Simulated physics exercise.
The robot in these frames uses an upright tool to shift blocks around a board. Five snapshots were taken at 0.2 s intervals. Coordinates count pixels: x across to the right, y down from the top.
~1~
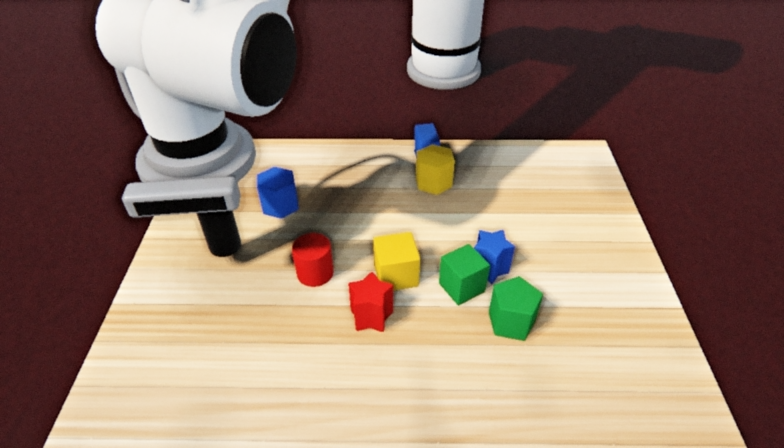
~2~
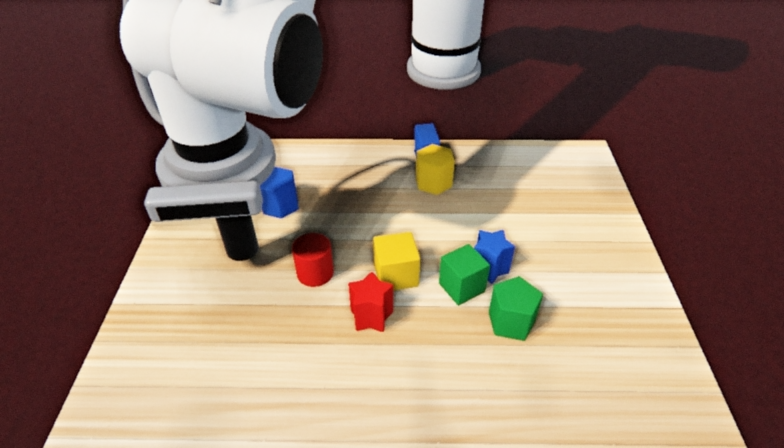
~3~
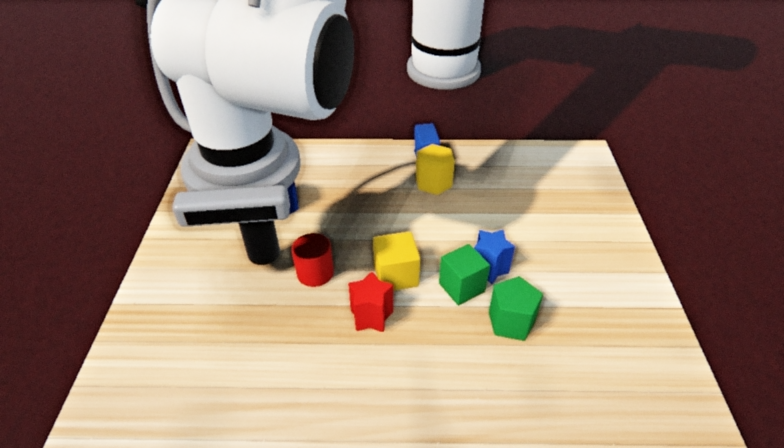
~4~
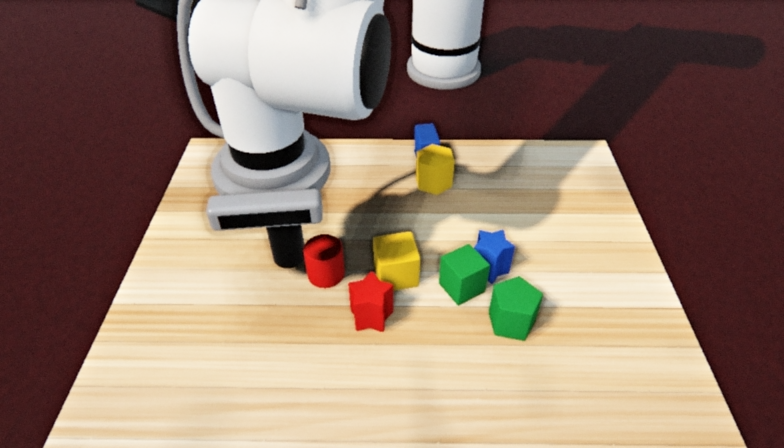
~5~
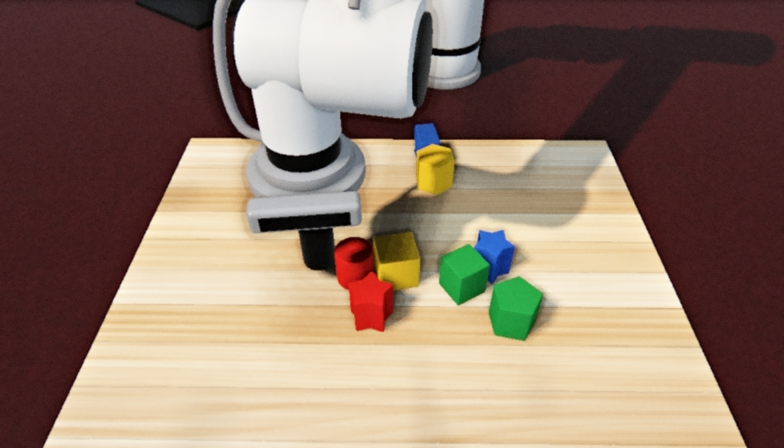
On a light wooden board scattered with coloured blocks, a white robot arm moves its upright black tool rightward to the red round block, then pushes it right toward the yellow square block while the other blocks stay still.
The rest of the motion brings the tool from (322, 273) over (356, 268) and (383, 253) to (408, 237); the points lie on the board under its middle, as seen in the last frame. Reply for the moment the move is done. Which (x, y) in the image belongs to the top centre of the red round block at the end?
When the path ends, it will be at (431, 228).
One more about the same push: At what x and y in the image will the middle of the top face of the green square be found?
Final place: (489, 270).
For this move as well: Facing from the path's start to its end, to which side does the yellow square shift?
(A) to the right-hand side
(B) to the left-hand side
The answer is A.
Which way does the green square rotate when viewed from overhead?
The twist is anticlockwise.
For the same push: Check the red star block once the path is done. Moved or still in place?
That one stays where it is.
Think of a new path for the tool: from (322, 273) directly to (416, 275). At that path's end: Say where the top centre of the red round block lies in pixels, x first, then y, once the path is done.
Expect it around (454, 255).
The first path, step by step. One third of the way, tool (355, 254); red round block (390, 245); yellow square (429, 248), turned 20° clockwise; green square (474, 262).
Two thirds of the way, tool (383, 239); red round block (414, 236); yellow square (448, 253), turned 45° clockwise; green square (484, 266), turned 25° anticlockwise.
At the end, tool (408, 223); red round block (431, 228); red star block unmoved; yellow square (454, 254), turned 50° clockwise; green square (489, 270), turned 20° anticlockwise; green pentagon (522, 298).
